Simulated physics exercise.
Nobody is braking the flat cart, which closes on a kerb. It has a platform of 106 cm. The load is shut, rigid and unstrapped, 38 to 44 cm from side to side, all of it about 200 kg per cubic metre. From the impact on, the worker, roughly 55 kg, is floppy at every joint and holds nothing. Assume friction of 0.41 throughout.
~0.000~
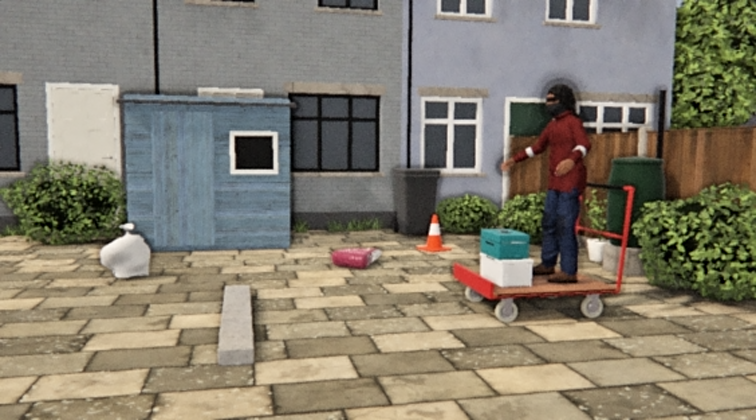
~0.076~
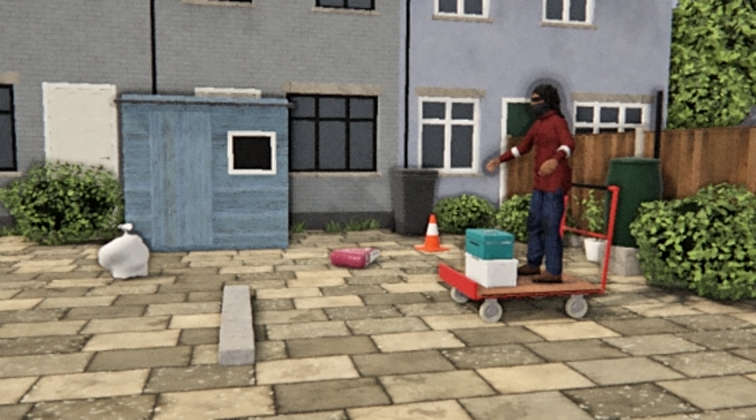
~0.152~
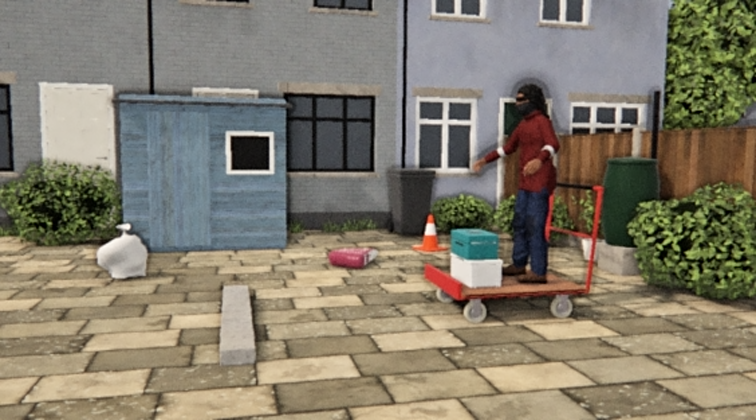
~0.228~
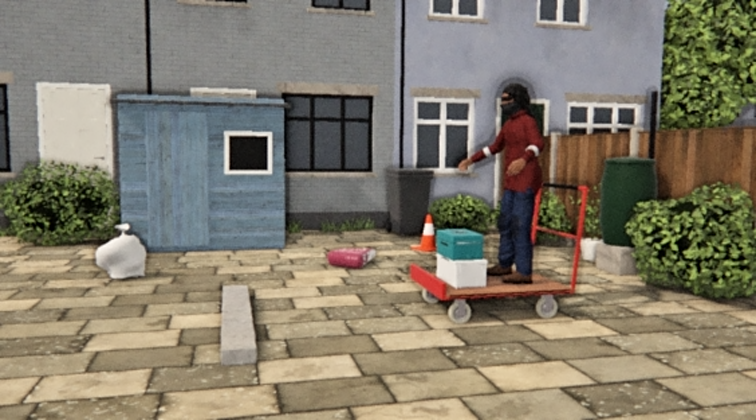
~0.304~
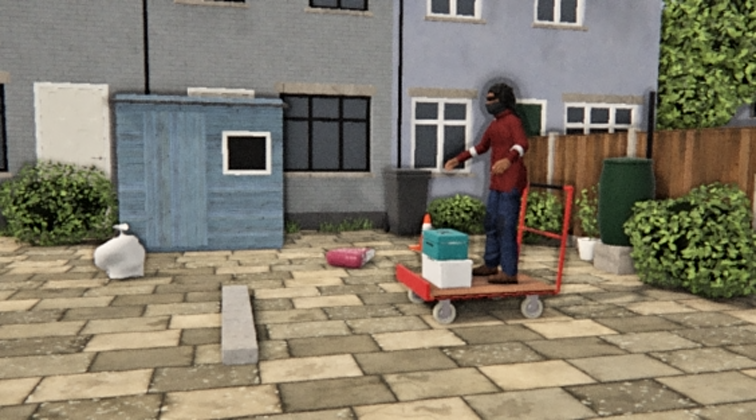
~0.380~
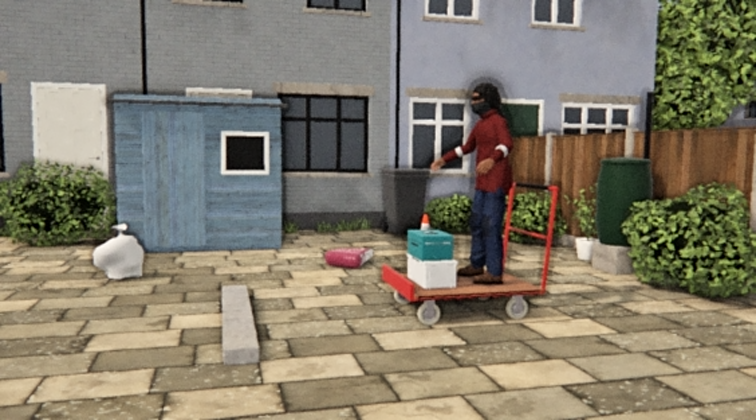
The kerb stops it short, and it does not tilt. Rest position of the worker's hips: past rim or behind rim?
Final position: Beyond the deck.
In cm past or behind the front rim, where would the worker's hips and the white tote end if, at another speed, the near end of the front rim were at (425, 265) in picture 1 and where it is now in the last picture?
Hips 70 behind, white 20 behind.
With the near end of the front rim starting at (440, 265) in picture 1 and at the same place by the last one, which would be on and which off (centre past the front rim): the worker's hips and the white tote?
Result: Hips kept; white kept.
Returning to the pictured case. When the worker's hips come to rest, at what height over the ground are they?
About 20 cm up.
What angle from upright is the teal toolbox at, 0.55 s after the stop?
Around 90° from upright.
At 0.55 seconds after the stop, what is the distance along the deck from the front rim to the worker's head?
Roughly 30 cm past the front rim.
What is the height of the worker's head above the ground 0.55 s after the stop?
Roughly 70 cm above the ground.
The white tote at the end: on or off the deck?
End result - white: Stays.
The wheels strike at 1.12 s.
After 1.67 s the worker's hips are 31 cm behind the rim, near (282, 208) in the last picture's view.
After 2.12 s the worker's hips are 10 cm past the rim, near (225, 260) in the last picture's view.
At rest, 4.1 s, past the rim, teal toolbox and the worker's hips; behind it, white tote.
